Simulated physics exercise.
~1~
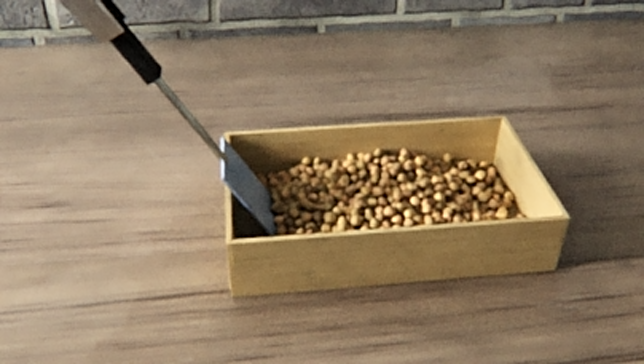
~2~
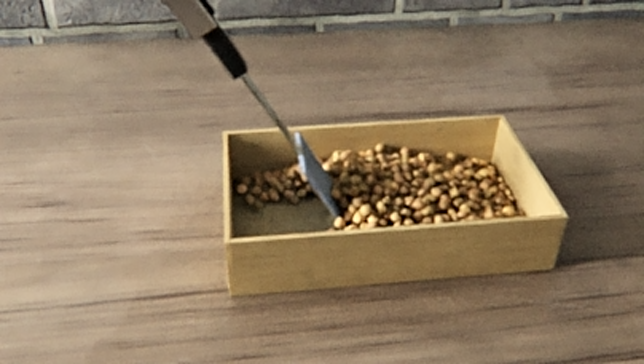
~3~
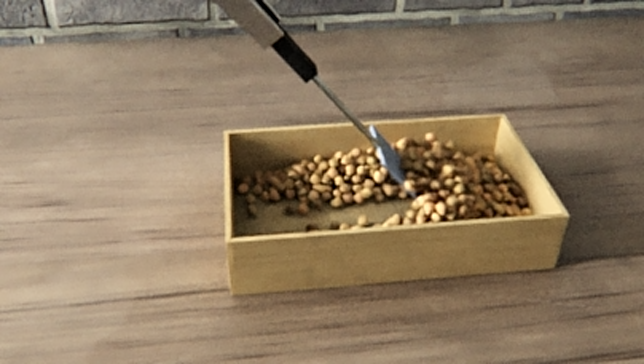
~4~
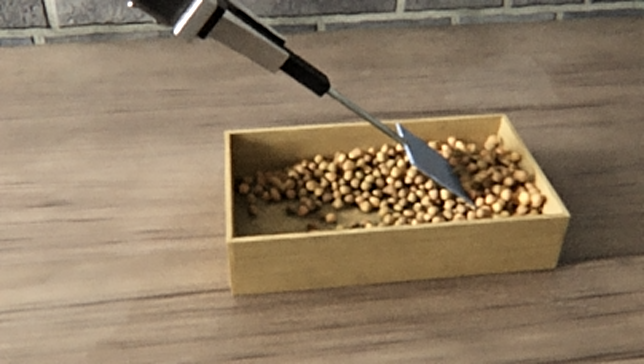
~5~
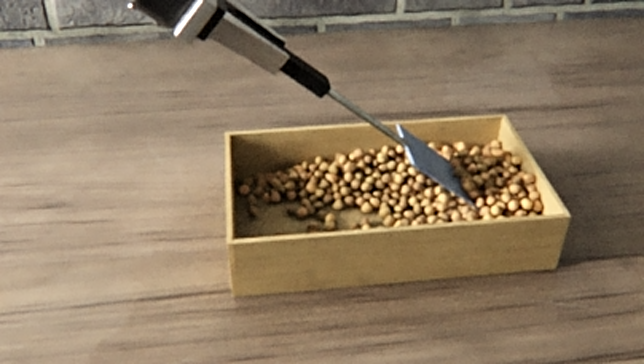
In this clip, a robot arm's paddle moves rightward through small, round tan pieces in a shallow wooden tray, pushing them toward the right end and partly clearing the front left, then tilts flatter and stops near the right side with the pieces still inside.
